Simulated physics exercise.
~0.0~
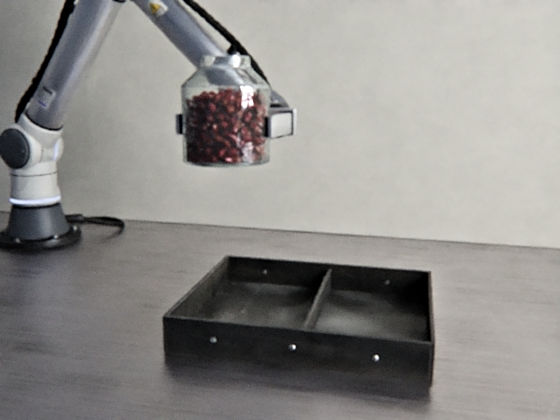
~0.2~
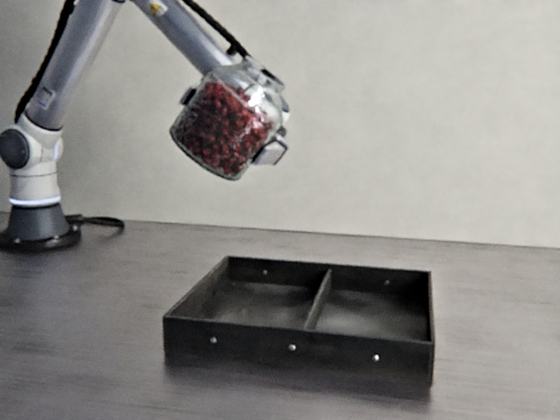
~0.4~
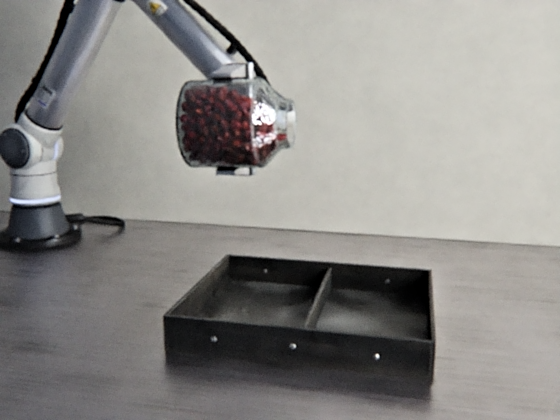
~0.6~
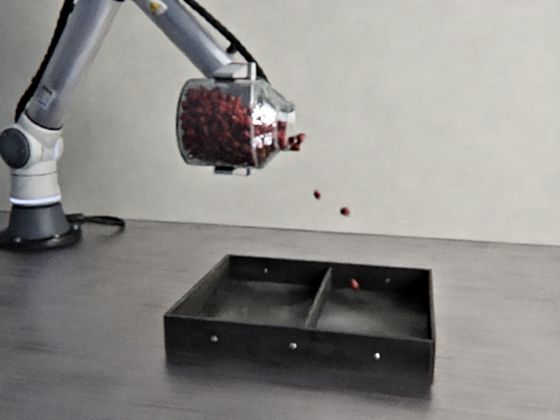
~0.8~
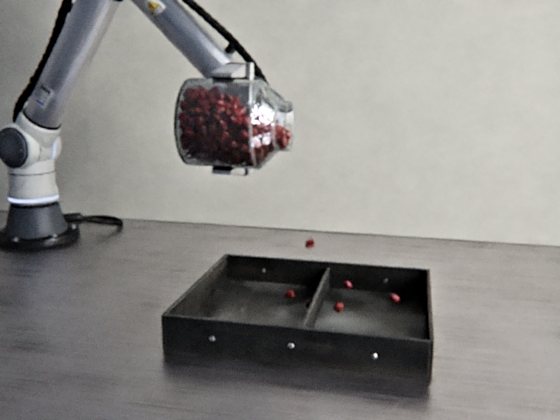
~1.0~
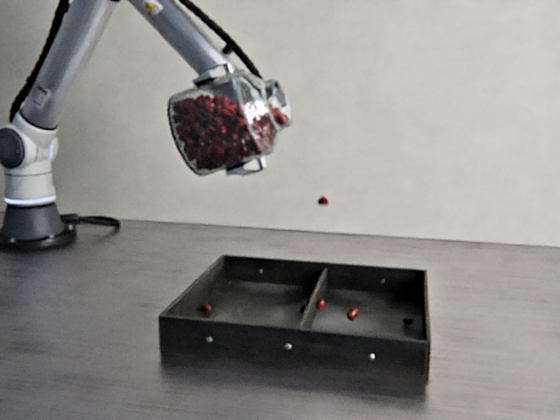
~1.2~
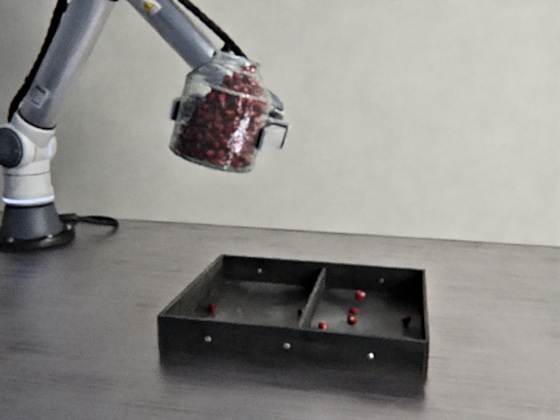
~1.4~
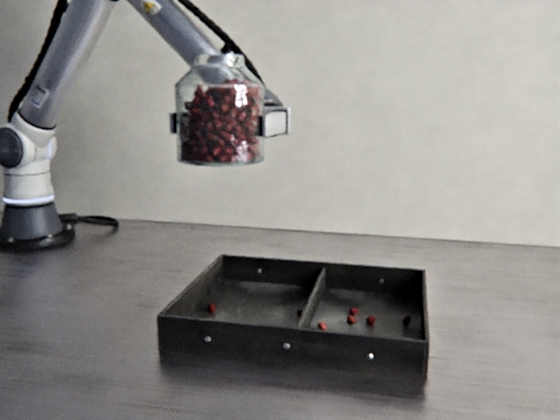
The footage shows a robot arm tipping a clear jar of dark red beans to the right onto its side, spilling a few into a divided black tray, then turning it back upright, still mostly full, with a handful of beans scattered across both tray sections.
